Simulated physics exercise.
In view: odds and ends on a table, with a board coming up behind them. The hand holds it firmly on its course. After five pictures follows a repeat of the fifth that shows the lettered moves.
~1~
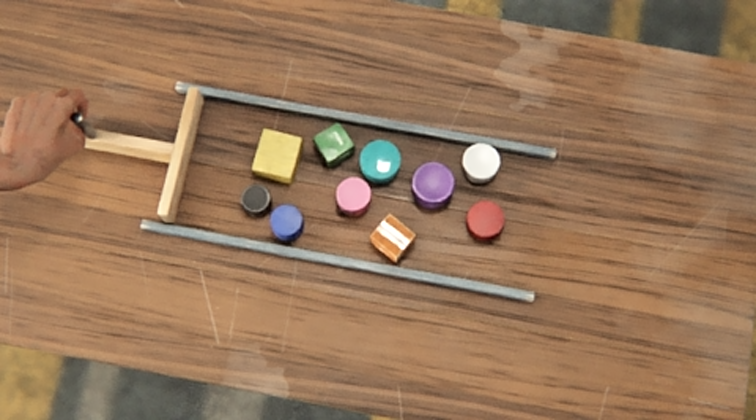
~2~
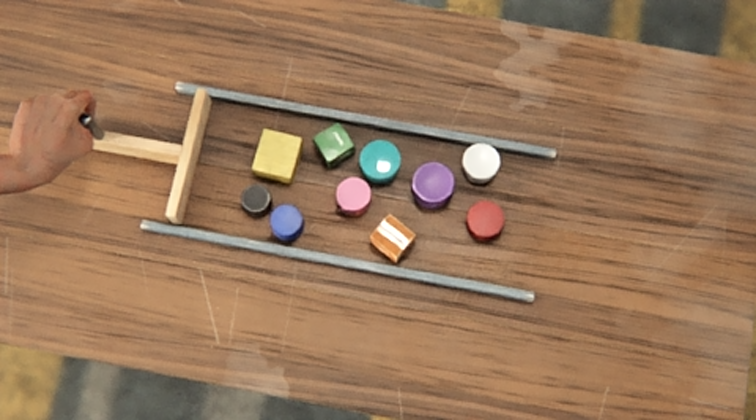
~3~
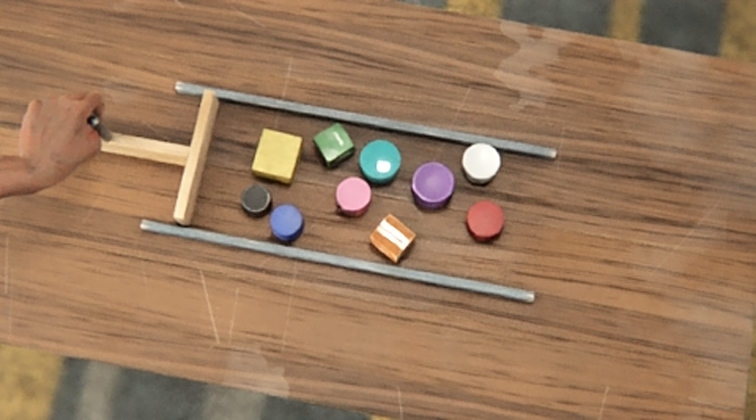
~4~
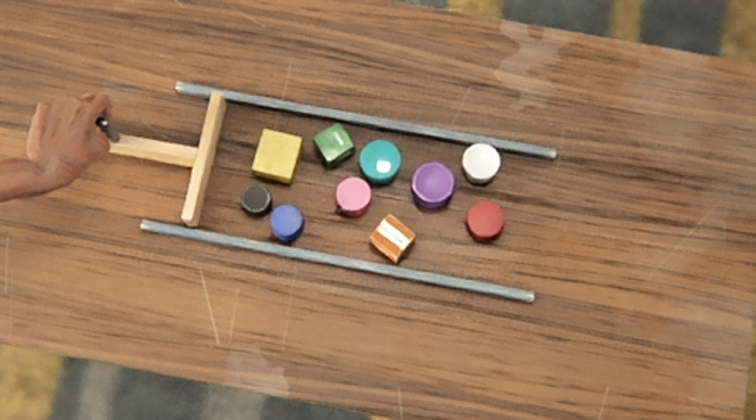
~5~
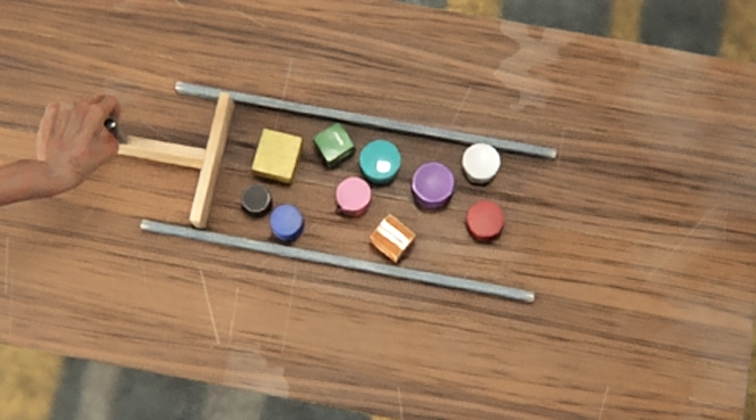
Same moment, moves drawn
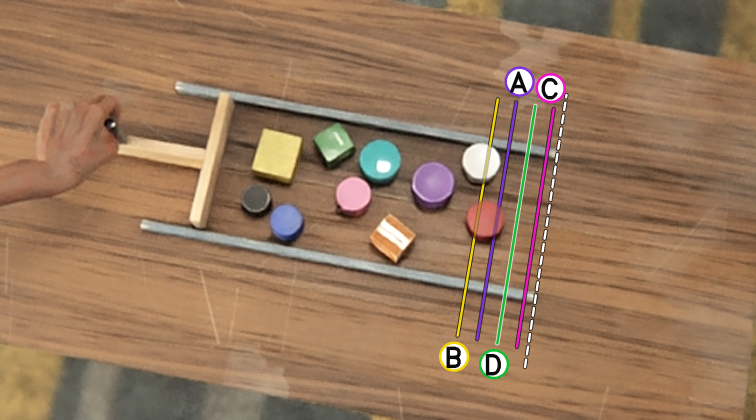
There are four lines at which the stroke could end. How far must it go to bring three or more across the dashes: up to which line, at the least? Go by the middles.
B is the first line that does it.
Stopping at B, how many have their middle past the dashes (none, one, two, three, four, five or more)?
In all, three.
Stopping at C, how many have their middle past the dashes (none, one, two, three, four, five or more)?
Five or more.
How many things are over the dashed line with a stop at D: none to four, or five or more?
In all, five or more.
On the copy, A at (497, 218); B at (478, 214); C at (536, 225); D at (517, 221); the dashed line at (546, 226).
On B. First, board (305, 173); red tin (485, 221); white jar (480, 164); none across.
Then, board (401, 190); white jar (530, 170); red tin (513, 255); none across.
Finally, board (477, 204); white jar (575, 177); purple jar (560, 245); three across.
By contrast, A gets five across, but is farther than needed; C gets ten across, but is farther than needed; D gets seven across, but is farther than needed.
